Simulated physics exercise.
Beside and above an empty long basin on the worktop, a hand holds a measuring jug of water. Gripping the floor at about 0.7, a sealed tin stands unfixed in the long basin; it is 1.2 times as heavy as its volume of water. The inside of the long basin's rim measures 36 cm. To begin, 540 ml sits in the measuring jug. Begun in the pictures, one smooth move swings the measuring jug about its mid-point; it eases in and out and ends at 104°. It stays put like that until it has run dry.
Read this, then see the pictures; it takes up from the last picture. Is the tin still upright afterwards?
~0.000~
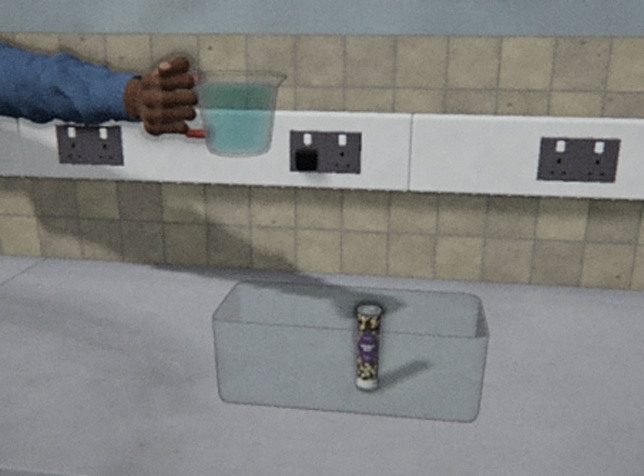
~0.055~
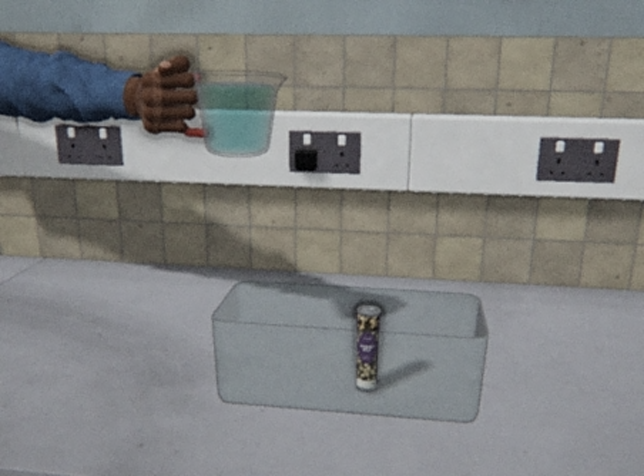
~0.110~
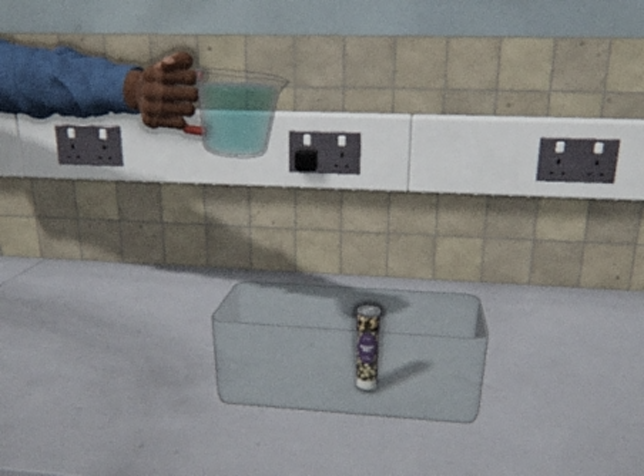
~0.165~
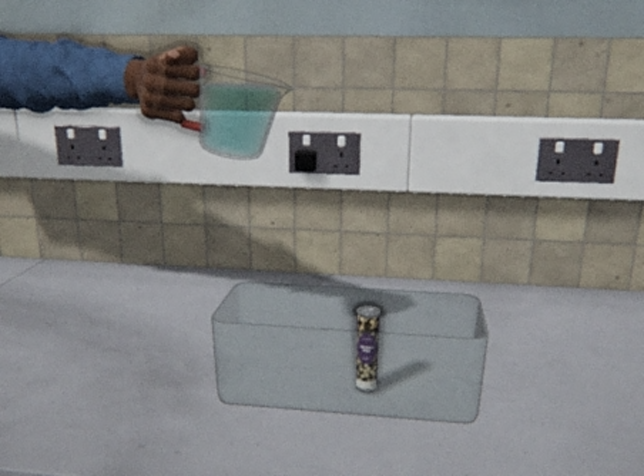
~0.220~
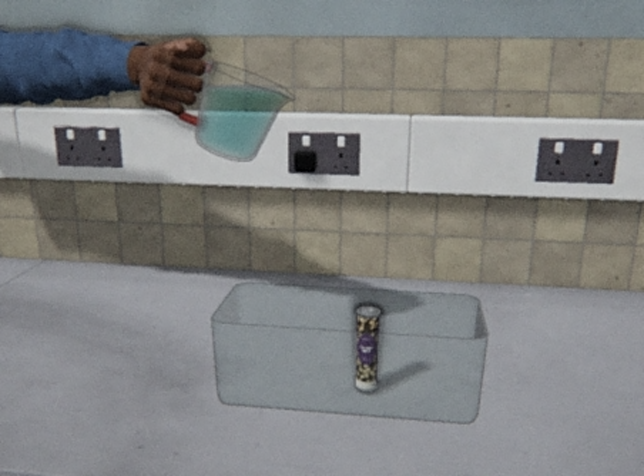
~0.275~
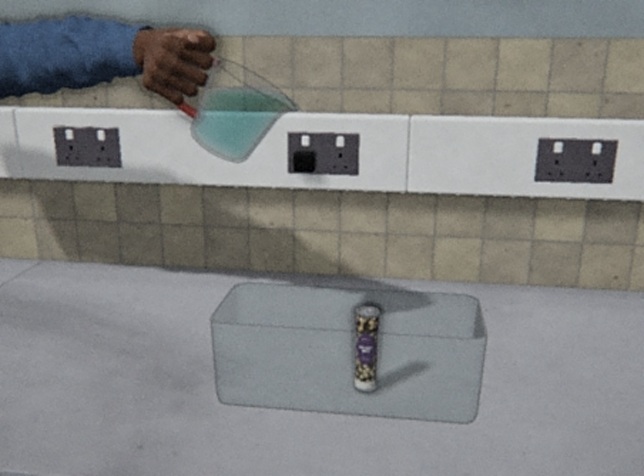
It tumbles.
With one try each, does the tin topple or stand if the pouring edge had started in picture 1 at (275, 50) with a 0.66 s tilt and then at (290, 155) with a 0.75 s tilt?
First it topples; then it keeps standing.
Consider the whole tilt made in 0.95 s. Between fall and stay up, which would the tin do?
In that case the tin overturns.
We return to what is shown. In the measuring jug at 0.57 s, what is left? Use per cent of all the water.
About 48 percent.
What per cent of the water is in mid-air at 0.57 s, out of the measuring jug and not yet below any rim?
I'd put it at about 42 percent.
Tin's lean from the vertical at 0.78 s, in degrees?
Some 0°.
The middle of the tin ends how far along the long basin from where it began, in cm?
Roughly 9.0 cm.
By 0.57 s the tilt is 90° and 48 per cent is still to pour; the tin stands where it began.
By 0.78 s the tilt is 104° and 8 per cent is still to pour; the tin stands 2 cm from where it began.
By 1.01 s the tilt is 104° and 0 per cent is still to pour; the tin leans 51°.
By 1.25 s the tilt is 104° and 0 per cent is still to pour; the tin lies on its side.
At rest the tin lies on its side.
